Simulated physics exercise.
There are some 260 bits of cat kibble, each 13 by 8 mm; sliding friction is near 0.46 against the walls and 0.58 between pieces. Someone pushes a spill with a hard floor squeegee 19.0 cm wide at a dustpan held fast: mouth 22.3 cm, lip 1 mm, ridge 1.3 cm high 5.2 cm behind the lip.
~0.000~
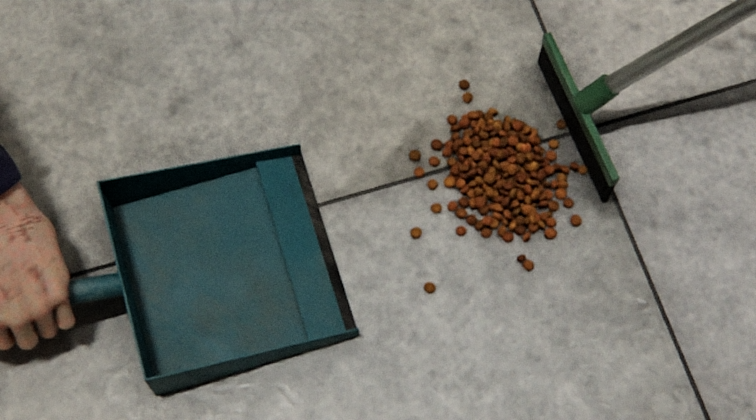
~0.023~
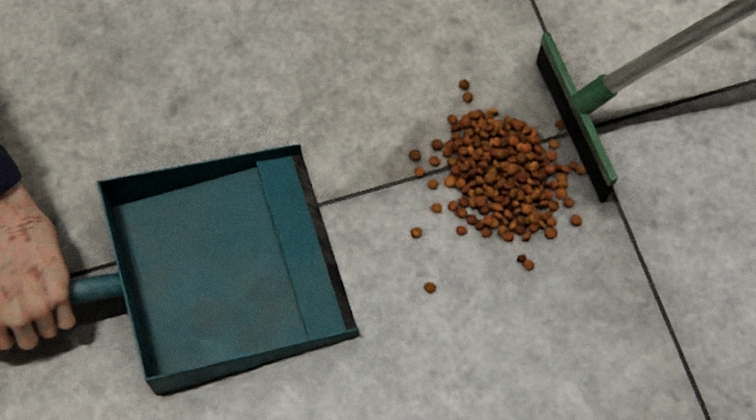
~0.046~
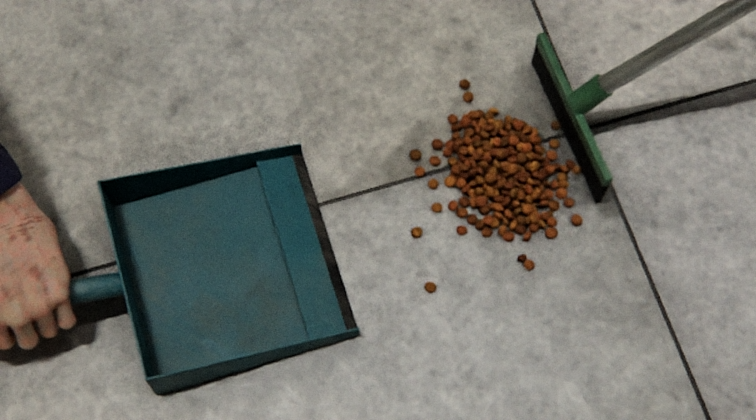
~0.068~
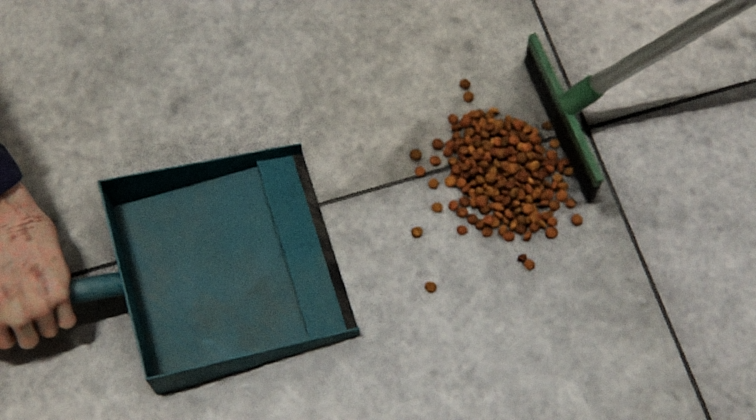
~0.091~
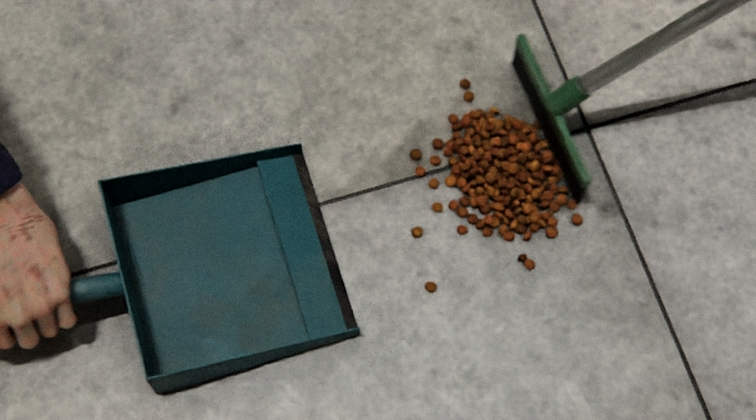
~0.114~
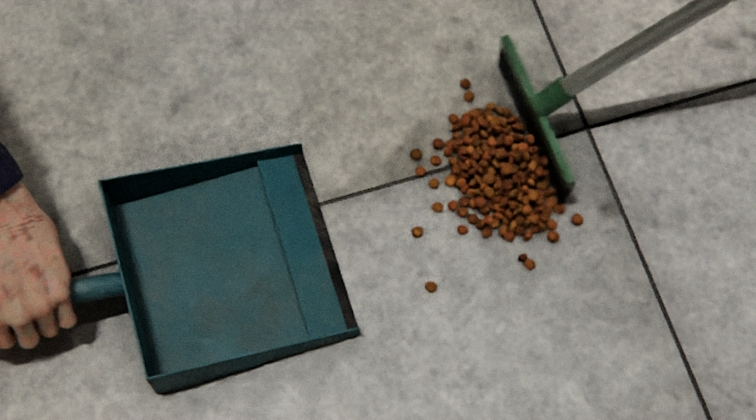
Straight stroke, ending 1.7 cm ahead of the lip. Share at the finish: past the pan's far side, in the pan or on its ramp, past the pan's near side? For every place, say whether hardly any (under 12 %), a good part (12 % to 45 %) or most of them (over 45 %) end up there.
Past the pan's far side: A good part; in the pan or on its ramp: A good part; past the pan's near side: Hardly any.
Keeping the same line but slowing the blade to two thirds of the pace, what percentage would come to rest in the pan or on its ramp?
Some 25 %.
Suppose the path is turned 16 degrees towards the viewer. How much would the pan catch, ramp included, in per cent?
I'd put it at close to 55 percent.
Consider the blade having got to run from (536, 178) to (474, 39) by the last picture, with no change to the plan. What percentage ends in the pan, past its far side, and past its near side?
The pan gets 35, the far side 20 and the near side 5.
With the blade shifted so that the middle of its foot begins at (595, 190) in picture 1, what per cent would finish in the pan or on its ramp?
Estimate: ~ 50 %.
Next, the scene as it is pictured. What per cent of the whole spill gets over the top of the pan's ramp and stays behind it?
Around 5 in a hundred.
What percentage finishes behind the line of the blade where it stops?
About 35 percent.
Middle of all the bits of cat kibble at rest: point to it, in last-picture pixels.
Est. centre at rest: (324, 213) px.
Then, at 0.28 s, middle of the blade 13 cm from the lip; 0 % over the lip, far side 5 %, near side 0 %.
Then, at 0.39 s, middle of the blade 5 cm from the lip; 0 % over the lip, far side 15 %, near side 0 %.
After 0.63 s, middle of the blade 2 cm from the lip; 30 % over the lip, far side 15 %, near side 0 %.
By 1.0 s all is still; far side 15 %, pan 30 %, near side 0 %, in front of the lip or behind the blade 55 %.
